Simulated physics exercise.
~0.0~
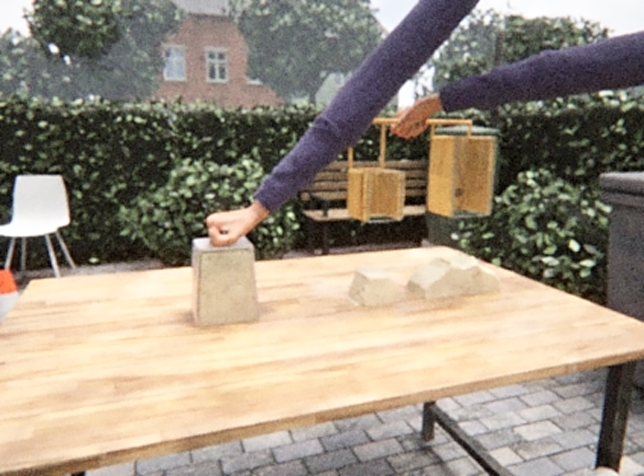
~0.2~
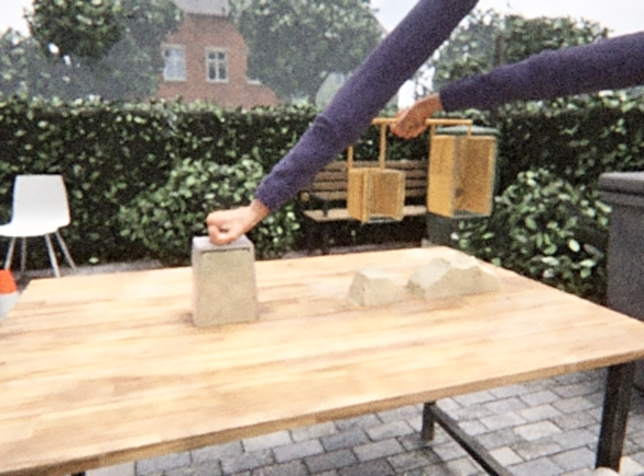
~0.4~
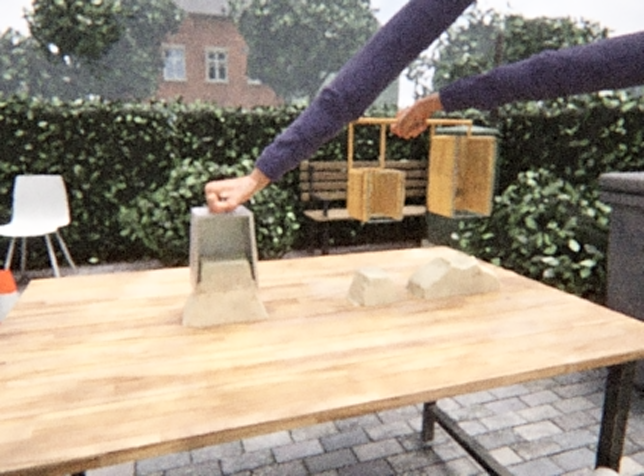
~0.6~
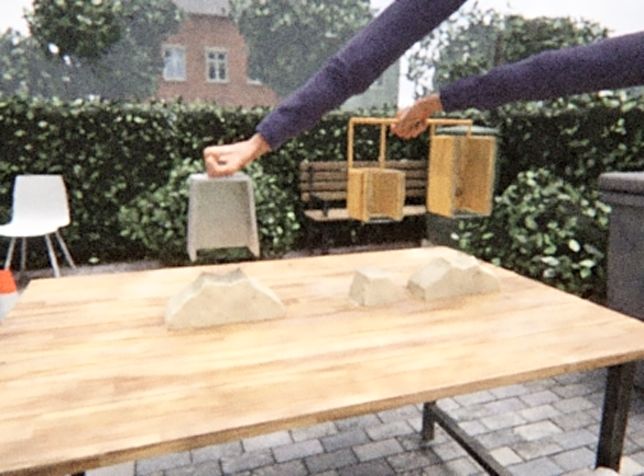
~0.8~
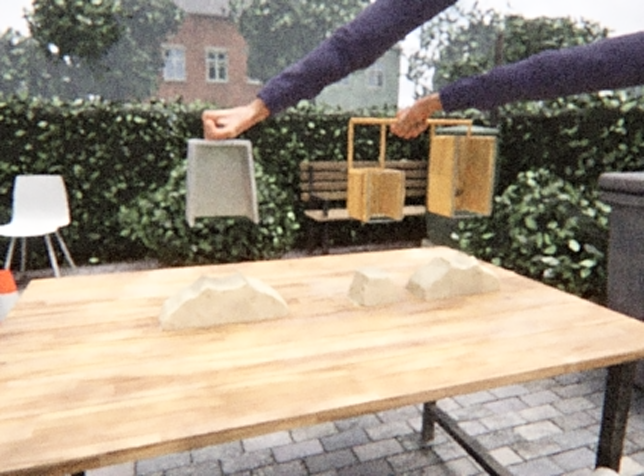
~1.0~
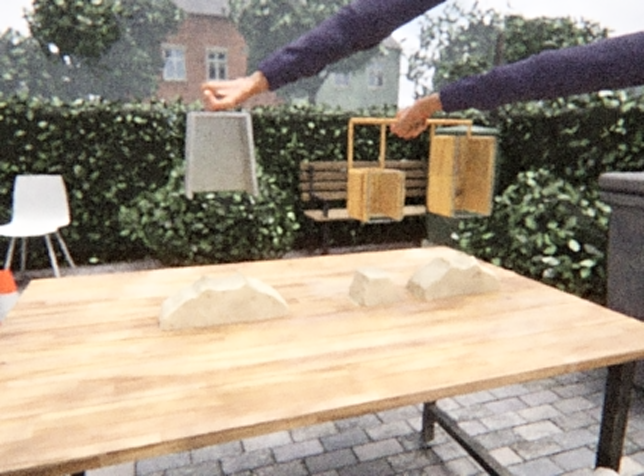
To begin with, a fist in a dark purple sleeve rests on an upturned grey mould standing on a wooden table outdoors, while another hand holds two yellowish containers on a frame to the right. Low, pale lumps already sit on the tabletop beside the mould. The left hand then lifts the mould straight up, and the pale, thick mass inside begins to spread at its base. As the mould clears it, the mass slumps into a wide, low mound with an uneven top. The mould keeps rising, and finally hangs well above the mound, which lies sunken but still in one piece.
